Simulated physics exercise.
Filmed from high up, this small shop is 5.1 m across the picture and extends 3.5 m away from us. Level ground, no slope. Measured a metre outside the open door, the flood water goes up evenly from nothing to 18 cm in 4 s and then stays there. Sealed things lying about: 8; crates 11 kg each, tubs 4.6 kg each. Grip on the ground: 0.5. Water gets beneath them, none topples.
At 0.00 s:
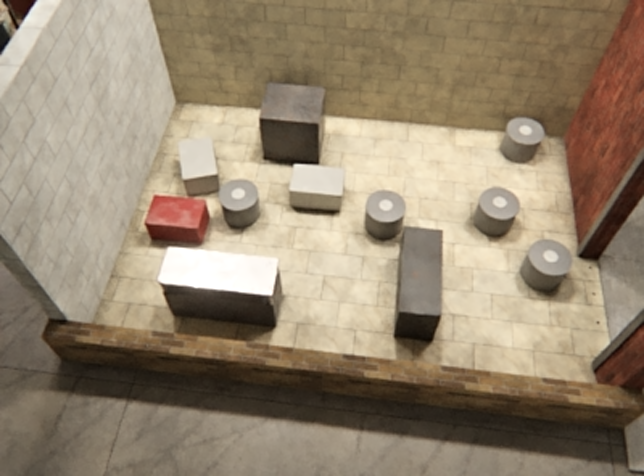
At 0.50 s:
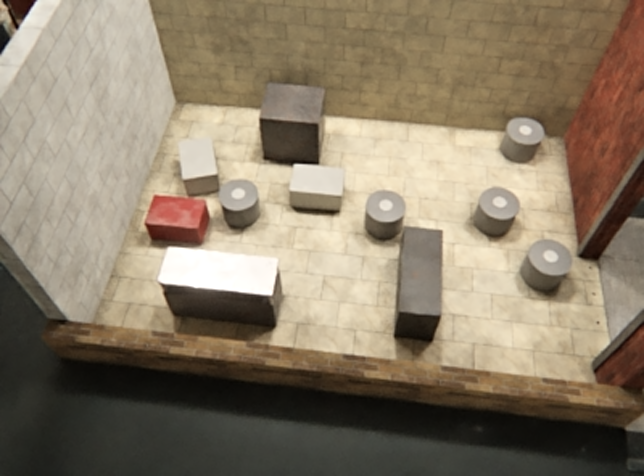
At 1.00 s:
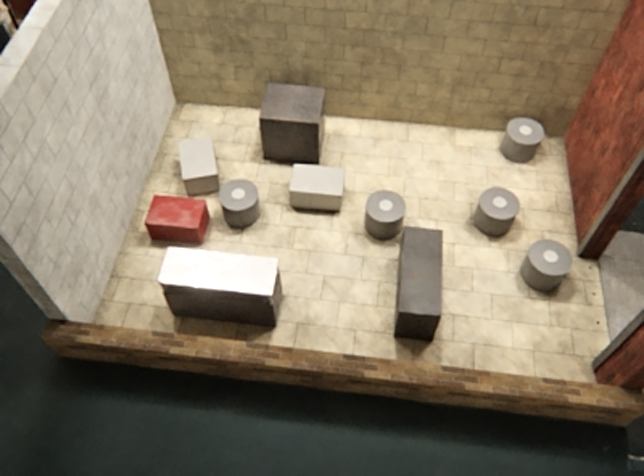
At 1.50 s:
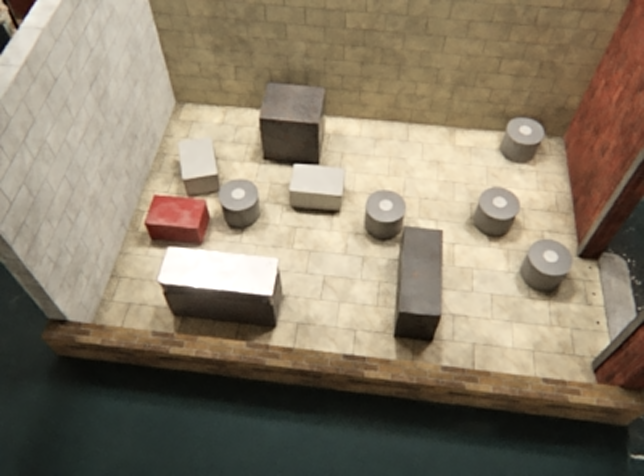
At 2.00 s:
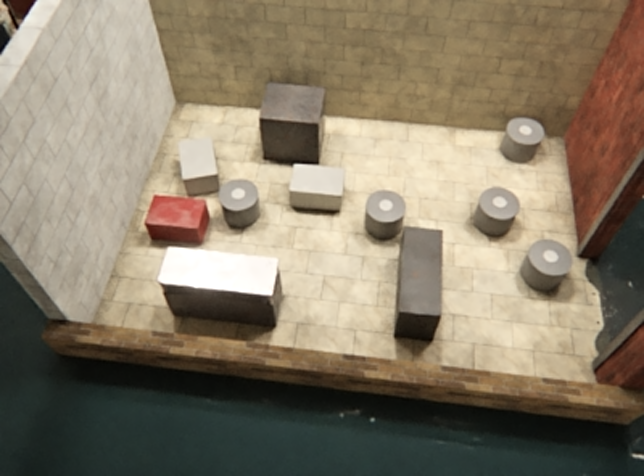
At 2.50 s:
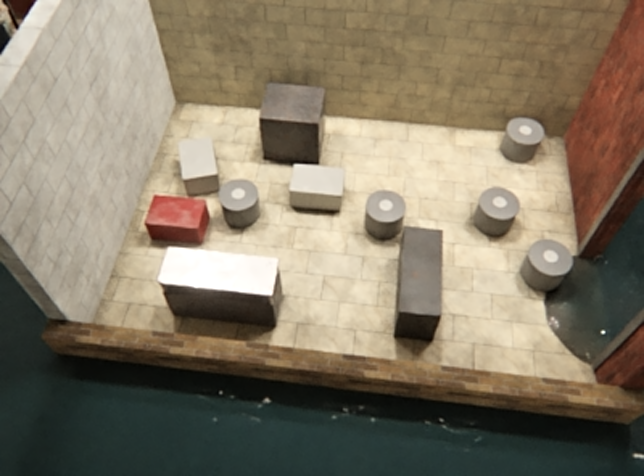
Dark water spreading outside a small shop, then edging in through the doorway at right, while crates and grey tubs stay still.
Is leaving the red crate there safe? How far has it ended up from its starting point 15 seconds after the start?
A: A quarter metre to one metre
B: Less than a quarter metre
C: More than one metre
A.
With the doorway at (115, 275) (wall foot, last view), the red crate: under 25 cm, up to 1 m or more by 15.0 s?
So the red crate is slightly displaced by then.
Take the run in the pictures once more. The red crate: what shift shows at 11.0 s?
About 10 cm.
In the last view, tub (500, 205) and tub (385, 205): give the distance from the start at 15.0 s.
120 cm and 120 cm respectively.
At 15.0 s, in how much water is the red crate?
11 cm or so.
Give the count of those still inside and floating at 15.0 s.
Tally: 8 of them.
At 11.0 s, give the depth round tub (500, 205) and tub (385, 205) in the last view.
4 and 4 cm.
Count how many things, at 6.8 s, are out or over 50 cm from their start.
I make it 2 by then.
After 3.5 s the red crate is near (175, 211), 0.0 m from its start, aground; 0 afloat.
After 6.8 s the red crate is near (175, 211), 0.0 m from its start, aground; 1 afloat.
After 11.0 s the red crate is near (163, 207), 0.1 m from its start, afloat; 8 afloat.
After 15.0 s the red crate is near (154, 247), 0.5 m from its start, afloat; 8 afloat.
